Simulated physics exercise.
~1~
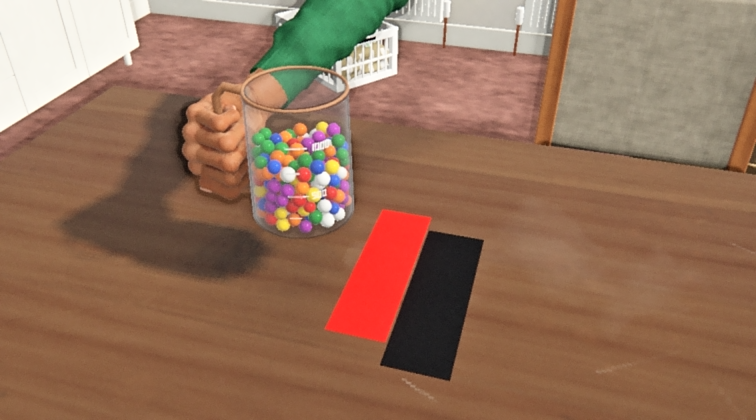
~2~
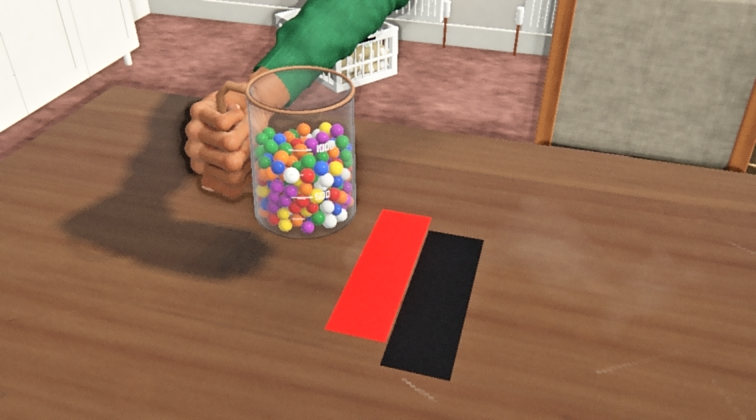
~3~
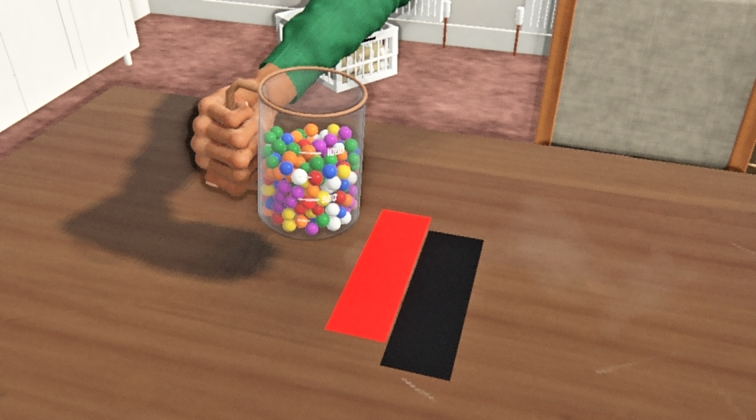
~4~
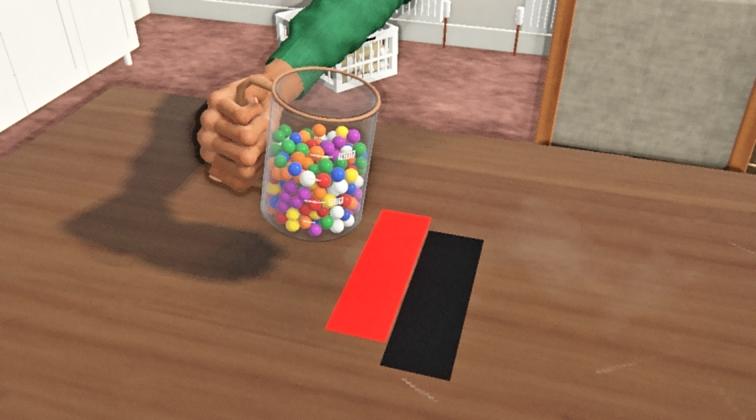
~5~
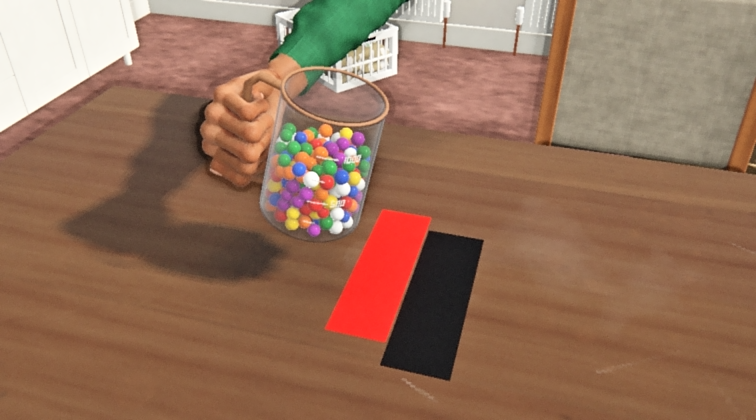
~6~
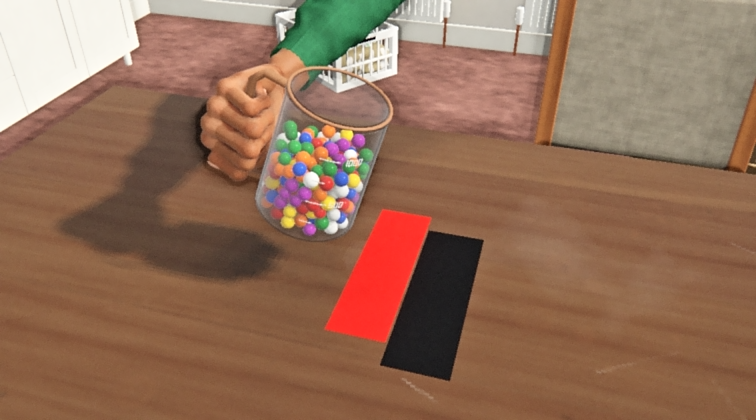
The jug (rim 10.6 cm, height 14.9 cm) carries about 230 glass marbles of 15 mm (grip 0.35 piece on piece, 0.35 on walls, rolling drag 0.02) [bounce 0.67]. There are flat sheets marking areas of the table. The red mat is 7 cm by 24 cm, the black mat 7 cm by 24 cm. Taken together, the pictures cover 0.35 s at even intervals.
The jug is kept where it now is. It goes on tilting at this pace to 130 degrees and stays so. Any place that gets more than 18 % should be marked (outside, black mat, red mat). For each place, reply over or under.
Outside: Over, black mat: Under, red mat: Under.
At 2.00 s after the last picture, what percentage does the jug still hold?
Around 0 per cent is still held at that moment.
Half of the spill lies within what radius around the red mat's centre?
46 cm, roughly.
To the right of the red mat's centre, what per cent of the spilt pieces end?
80 %, about.
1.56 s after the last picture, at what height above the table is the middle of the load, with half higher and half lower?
I'd say close to 12 cm.
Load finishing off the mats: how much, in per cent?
Roughly 100 percent.
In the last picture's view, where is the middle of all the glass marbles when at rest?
Centre at rest: Approx. (652, 311) in the final picture.
Then, 0.60 s after the last picture, tilt 56 degrees; jug 100 %; middle of all pieces on or above the table near (302, 167).
Then, 1.10 s after the last picture, tilt 87 degrees; jug 100 %; middle of all pieces on or above the table near (303, 161).
Then, 1.56 s after the last picture, tilt 116 degrees; black mat 15 %, outside 5 %, red mat 15 %, jug 60 %; middle of all pieces on or above the table near (357, 210).
Then, 2.00 s after the last picture, tilt 130 degrees; black mat 20 %, outside 65 %, red mat 15 %; middle of all pieces on or above the table near (462, 297).
In the end, black mat 0 %, outside 100 %, red mat 0 %, jug 0 %.
